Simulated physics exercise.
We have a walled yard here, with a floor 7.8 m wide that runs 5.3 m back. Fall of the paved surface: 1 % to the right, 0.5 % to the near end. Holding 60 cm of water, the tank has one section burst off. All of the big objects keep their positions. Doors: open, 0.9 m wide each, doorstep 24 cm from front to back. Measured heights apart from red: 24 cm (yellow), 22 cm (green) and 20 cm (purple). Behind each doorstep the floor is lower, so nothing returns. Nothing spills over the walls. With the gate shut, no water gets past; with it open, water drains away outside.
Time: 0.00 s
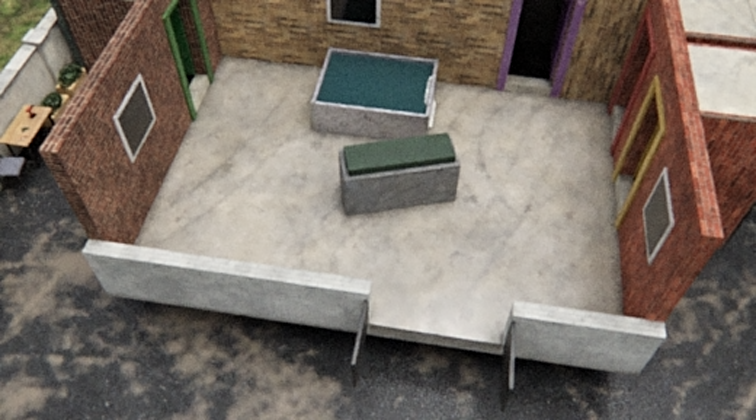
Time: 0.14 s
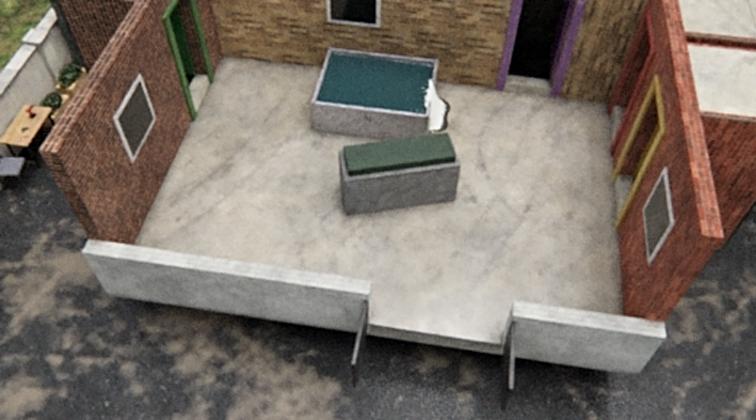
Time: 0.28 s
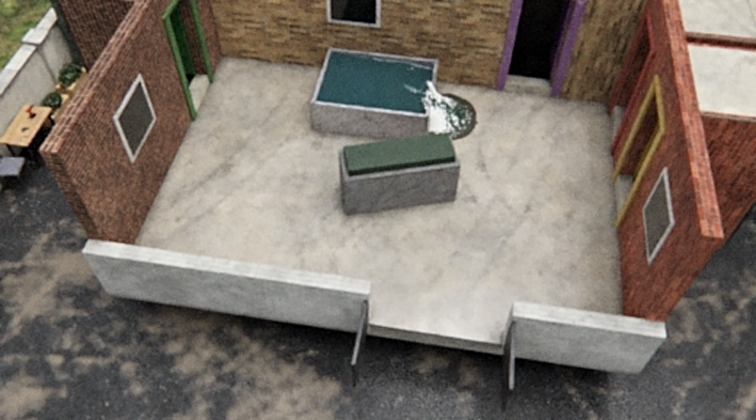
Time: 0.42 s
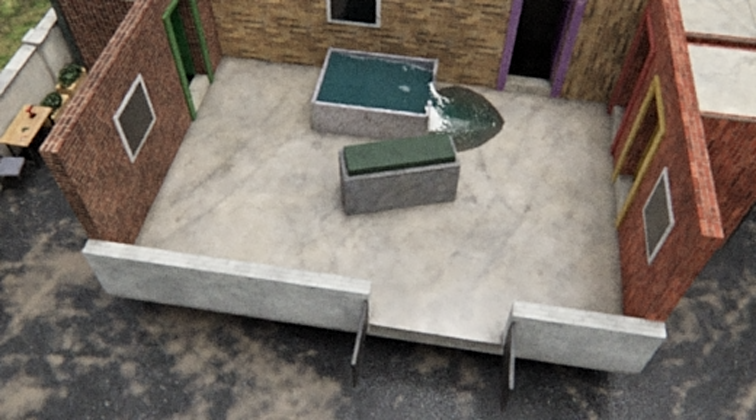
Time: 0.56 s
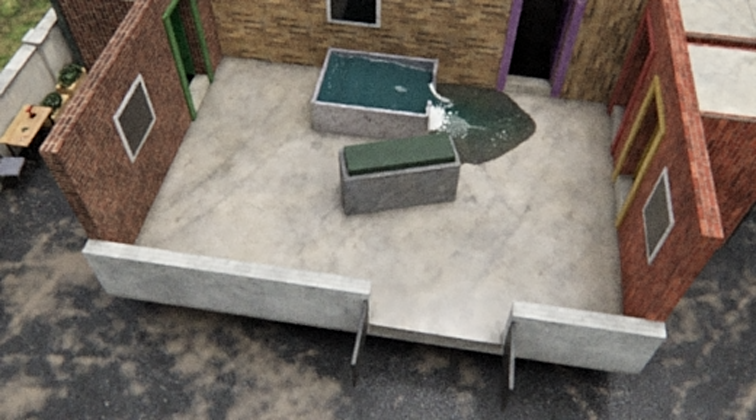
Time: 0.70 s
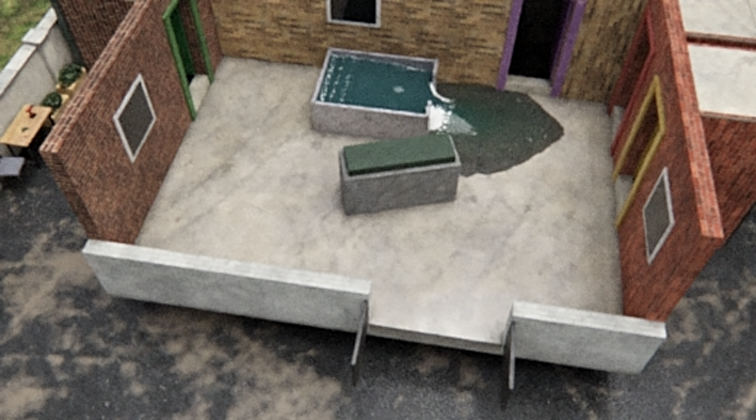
Water burst out of the right end of a raised tank in a walled yard and spread rightward across the pale floor in a widening dark puddle, while the green-topped block nearby stayed put.
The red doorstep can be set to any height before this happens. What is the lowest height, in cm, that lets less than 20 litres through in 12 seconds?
About 23 cm.
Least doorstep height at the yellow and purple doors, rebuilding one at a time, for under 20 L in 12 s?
Close to 11.0 cm (yellow) and close to 9.0 cm (purple).
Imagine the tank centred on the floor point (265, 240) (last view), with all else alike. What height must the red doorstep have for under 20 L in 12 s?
Some 7.0 cm.
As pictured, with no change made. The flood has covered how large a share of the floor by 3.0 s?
Some 30 in a hundred.
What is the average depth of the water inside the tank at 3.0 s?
Mean depth: Approx. 29 cm.
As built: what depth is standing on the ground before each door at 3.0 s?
At the yellow door the depth is 16 cm, at red 24 cm, at green 0 cm and at purple 10 cm.
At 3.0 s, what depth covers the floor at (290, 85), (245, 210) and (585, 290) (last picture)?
Roughly 0, 0 and 5 cm, in turn.
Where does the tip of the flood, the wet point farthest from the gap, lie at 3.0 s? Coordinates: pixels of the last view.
Around pixel (623, 348).
After 1.4 s water covers 25 % of the floor, deepest (32 cm) near (437, 116); 18 cm at the red door, 0 litres in over its 27 cm doorstep.
After 3.0 s water covers 30 % of the floor, deepest (28 cm) near (608, 118); 24 cm at the red door, 6 litres in over its 27 cm doorstep.
After 12.0 s water covers 75 % of the floor, deepest (12 cm) near (623, 348); 6 cm at the red door, 7 litres in over its 27 cm doorstep.
At the red door as built, the water arrived by 1.1 s and peaked near 29 cm at 2.2 s.
Run again over the same 12 s with other heights there, 45 litres in over 19.5 cm, 8 litres over 26.5 cm. The limit of 20 litres is kept from about 23 cm up.
